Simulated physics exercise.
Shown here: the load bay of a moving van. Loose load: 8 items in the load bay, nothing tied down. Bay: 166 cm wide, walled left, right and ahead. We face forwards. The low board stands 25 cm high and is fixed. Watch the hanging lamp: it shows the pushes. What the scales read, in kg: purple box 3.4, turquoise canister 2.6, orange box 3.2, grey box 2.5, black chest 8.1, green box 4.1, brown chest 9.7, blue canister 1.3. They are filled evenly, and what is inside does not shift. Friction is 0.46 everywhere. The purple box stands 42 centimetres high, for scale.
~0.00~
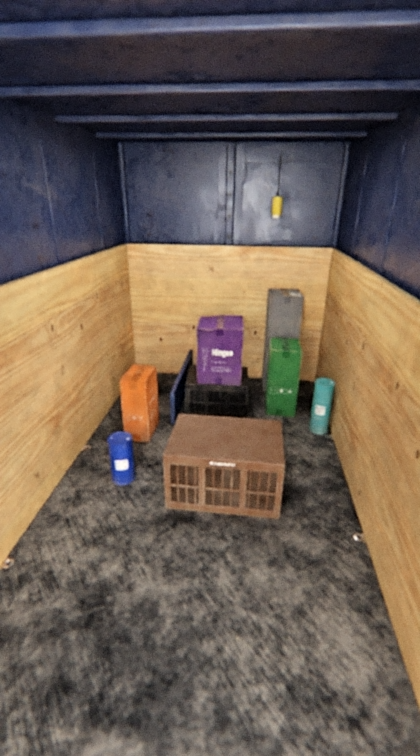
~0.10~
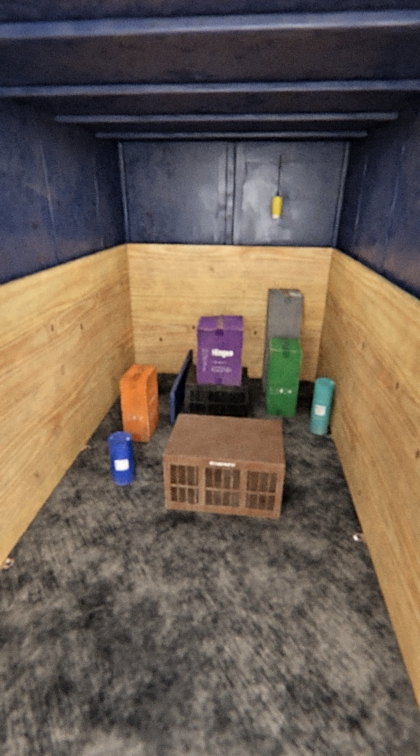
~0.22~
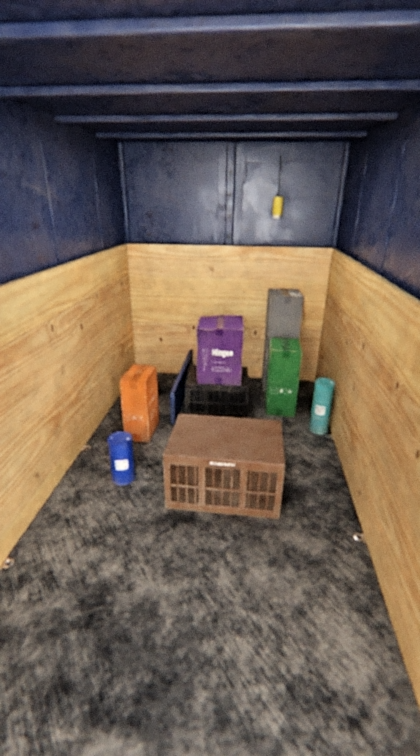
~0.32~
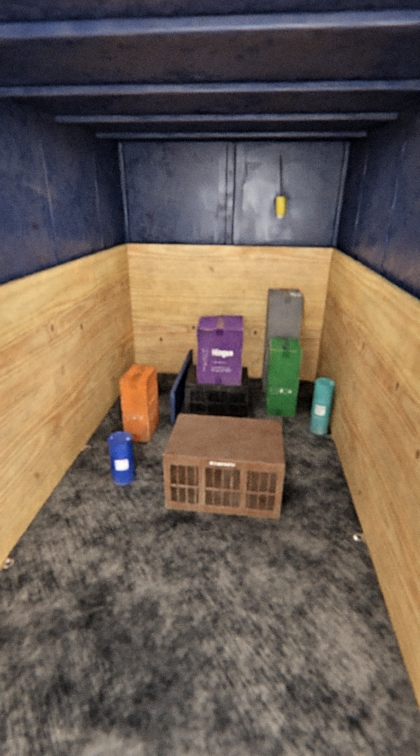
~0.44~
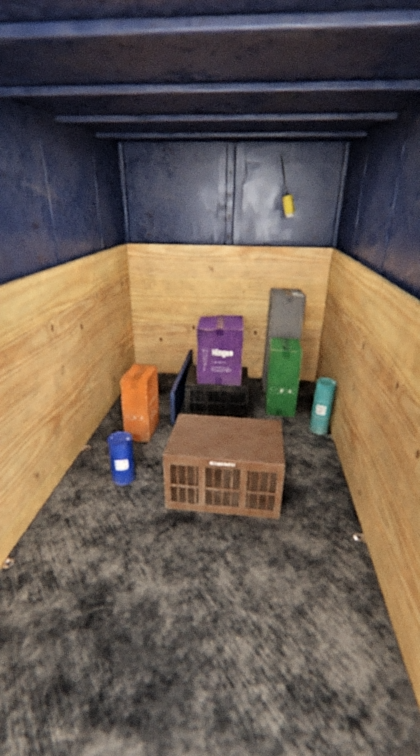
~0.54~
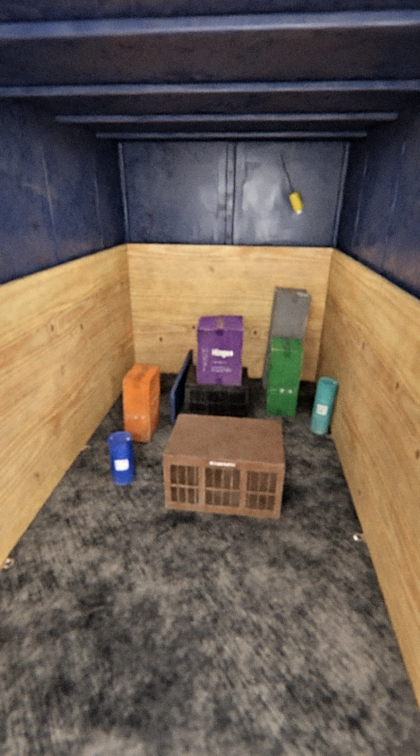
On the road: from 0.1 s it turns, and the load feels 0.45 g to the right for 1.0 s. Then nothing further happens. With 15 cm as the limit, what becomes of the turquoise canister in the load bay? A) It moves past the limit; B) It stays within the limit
Option B: It stays within the limit.
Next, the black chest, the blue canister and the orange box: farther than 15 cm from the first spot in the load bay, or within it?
Here is how it goes: The black chest remains near its start; next, the blue canister remains near its start; last, the orange box moves off.
After 0.84 s, force 0.45 g right; orange box leaning 28°; grey box leaning 16°; green box leaning 9°.
After 1.14 s, no push; orange box on its side; green box leaning 26°; grey box leaning 15°.
After 1.64 s, no push; orange box on its side; green box leaning 26°; grey box leaning 6°.
After 2.94 s, no push; orange box on its side; green box leaning 26°.
At rest (4.1 s), tipped over in the load bay, orange box; the other 7 in place, give or take 15 cm. In the last view, turquoise canister near (322, 406).
